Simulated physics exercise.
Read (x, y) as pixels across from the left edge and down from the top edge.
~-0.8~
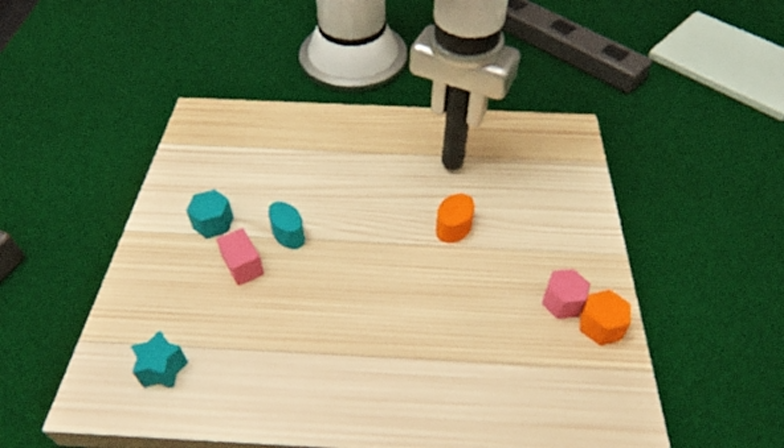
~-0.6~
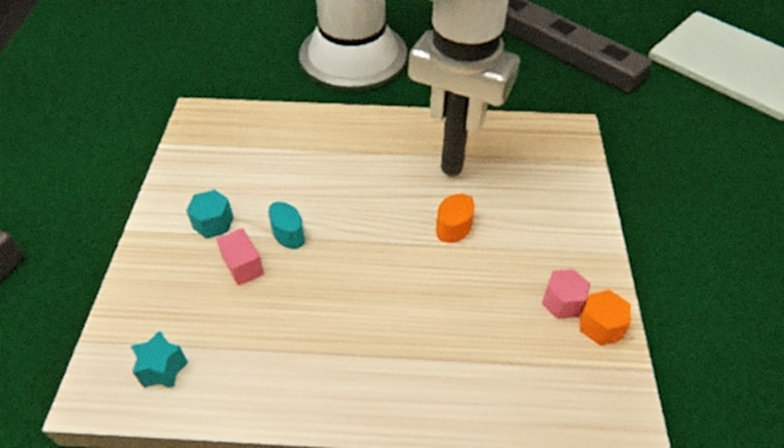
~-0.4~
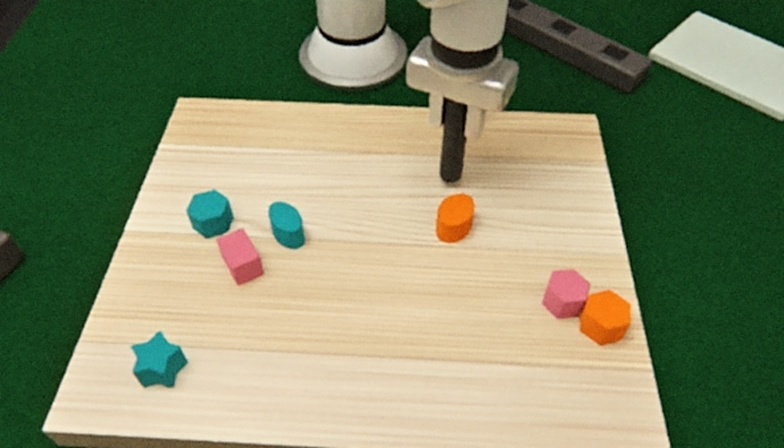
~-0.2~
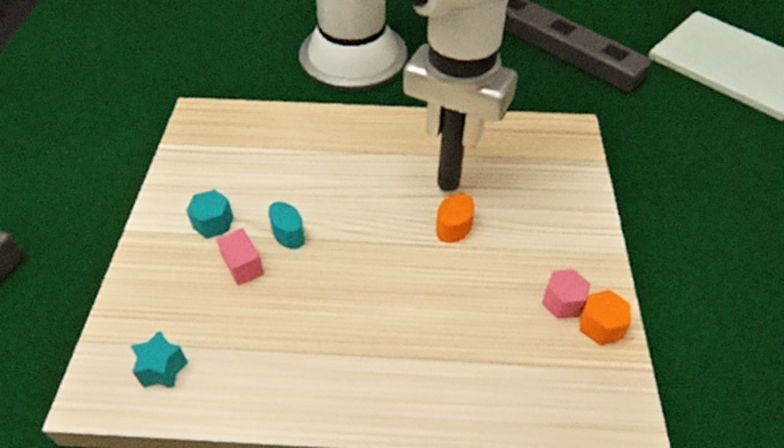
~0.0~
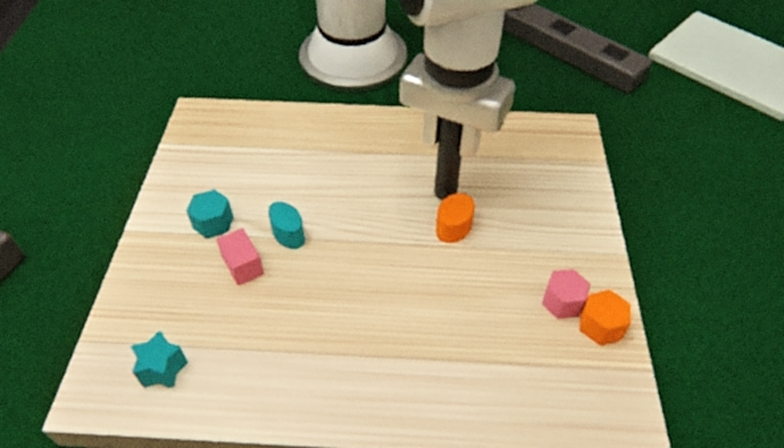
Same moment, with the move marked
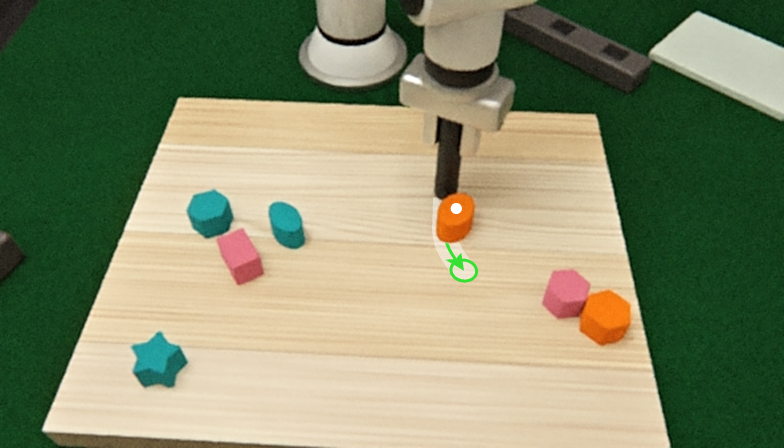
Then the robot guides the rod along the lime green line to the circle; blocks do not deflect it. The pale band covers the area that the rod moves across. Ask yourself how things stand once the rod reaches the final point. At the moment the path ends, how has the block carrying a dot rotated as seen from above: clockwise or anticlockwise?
Viewed from above, counterclockwise.
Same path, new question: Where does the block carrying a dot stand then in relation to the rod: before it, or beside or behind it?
My answer is that the block carrying a dot is still ahead.
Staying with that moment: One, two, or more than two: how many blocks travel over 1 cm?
It's going to be one.
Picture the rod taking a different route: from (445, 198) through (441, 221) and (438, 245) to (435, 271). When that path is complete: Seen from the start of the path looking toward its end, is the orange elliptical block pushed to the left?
Going by the path, yes.
The drawn path runs from (445, 198) through (444, 222) and (448, 246) to (464, 270); the dot is on the orange elliptical block.
What follows on the original path. One third of the way, rod (445, 217); orange elliptical block (460, 227).
Two thirds of the way, rod (449, 242); orange elliptical block (470, 252), turned 25° anticlockwise.
At the end, rod (465, 266); orange elliptical block (488, 277), turned 25° anticlockwise.
